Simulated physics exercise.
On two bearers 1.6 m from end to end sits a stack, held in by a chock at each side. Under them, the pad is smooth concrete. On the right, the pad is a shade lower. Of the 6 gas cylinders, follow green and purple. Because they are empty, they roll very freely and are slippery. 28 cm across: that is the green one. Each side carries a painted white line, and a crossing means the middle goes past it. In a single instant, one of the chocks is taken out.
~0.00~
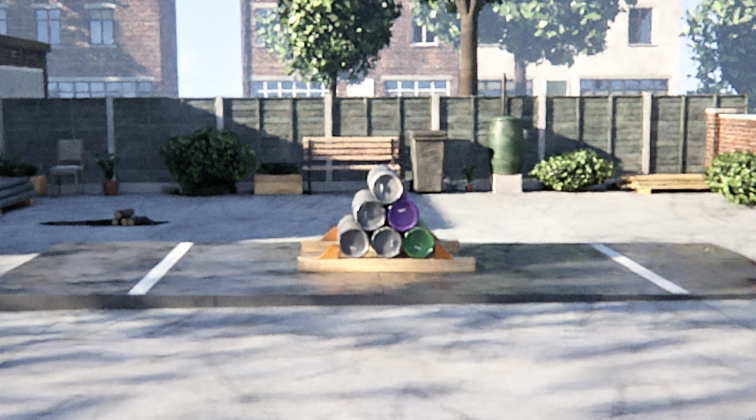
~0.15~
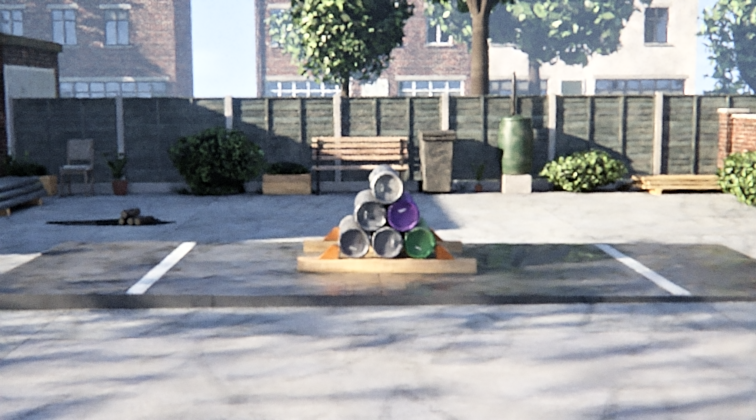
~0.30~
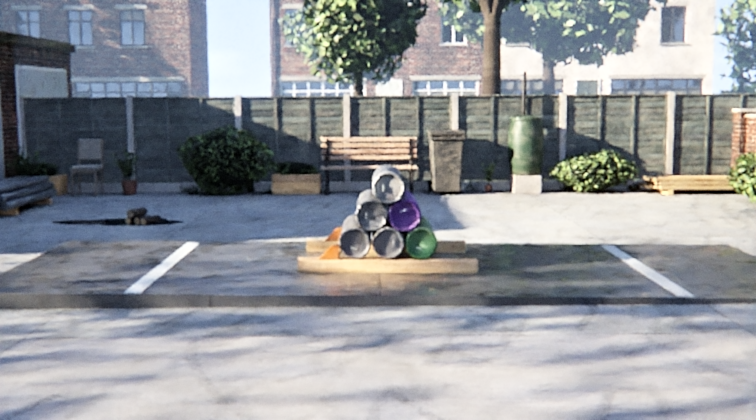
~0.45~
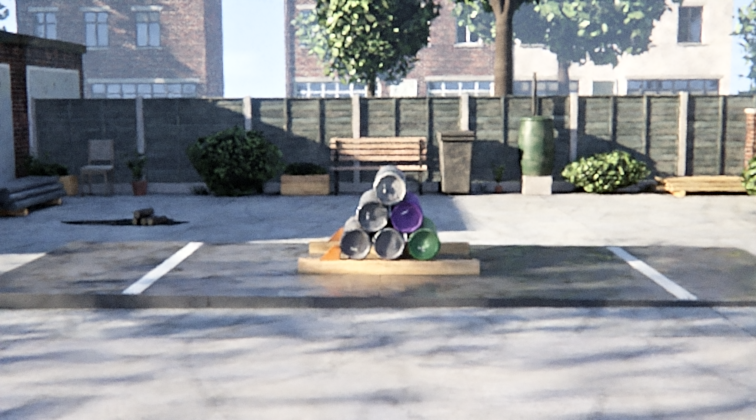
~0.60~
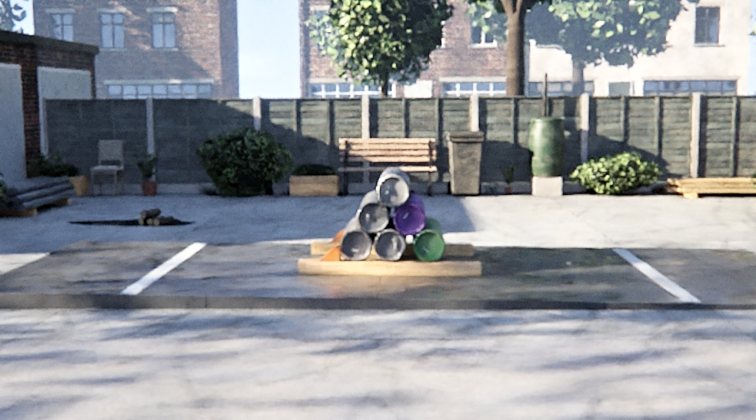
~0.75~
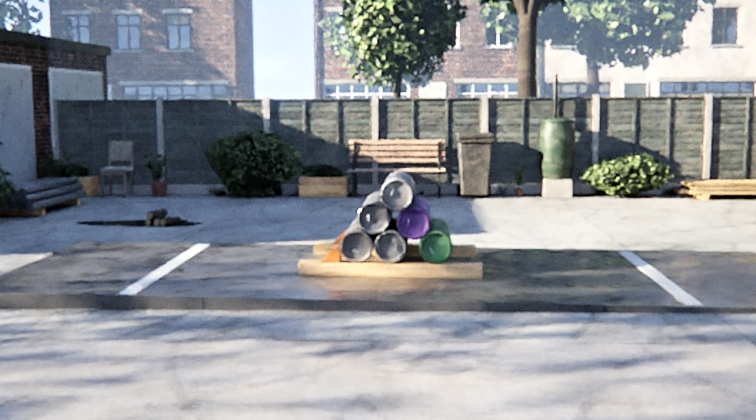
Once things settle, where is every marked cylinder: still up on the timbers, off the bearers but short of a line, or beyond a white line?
Once settled, green cylinder is beyond a white line, purple is beyond a white line.
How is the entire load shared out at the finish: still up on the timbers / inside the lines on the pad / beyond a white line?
3, 0 and 3.
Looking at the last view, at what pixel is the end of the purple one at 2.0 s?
That would be about (431, 248) in pixels.
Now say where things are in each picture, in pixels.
Green (419, 243), purple (404, 216); both chocks in; lines at (158, 272) and (645, 272); the pad is a shade lower on the right; 3 of the 6 form the bottom row, in the first picture.
Green (420, 244), purple (404, 216), in the second picture.
Green (421, 244), purple (405, 216); right chock gone, in the third picture.
Green (424, 245), purple (407, 218), in the fourth picture.
Green (429, 247), purple (410, 220), in the fifth picture.
Green (436, 248), purple (414, 224); lines at (159, 273) and (665, 282), in the sixth picture.
By 2.0 s, green is off the bearers, 100 cm short of the right line, rolling right; purple is on the bearers, 45 cm from the bearers' right end, rolling right; 0 of 6 have crossed.
By 3.6 s, green is past the right line; purple is off the bearers, 120 cm short of the right line, rolling right; 1 of 6 has crossed.
By 5.5 s, green is past the right line; purple is past the right line; 2 of 6 have crossed.
Finally (10.9 s), green is past the right line; purple is past the right line; 3 of 6 have crossed.
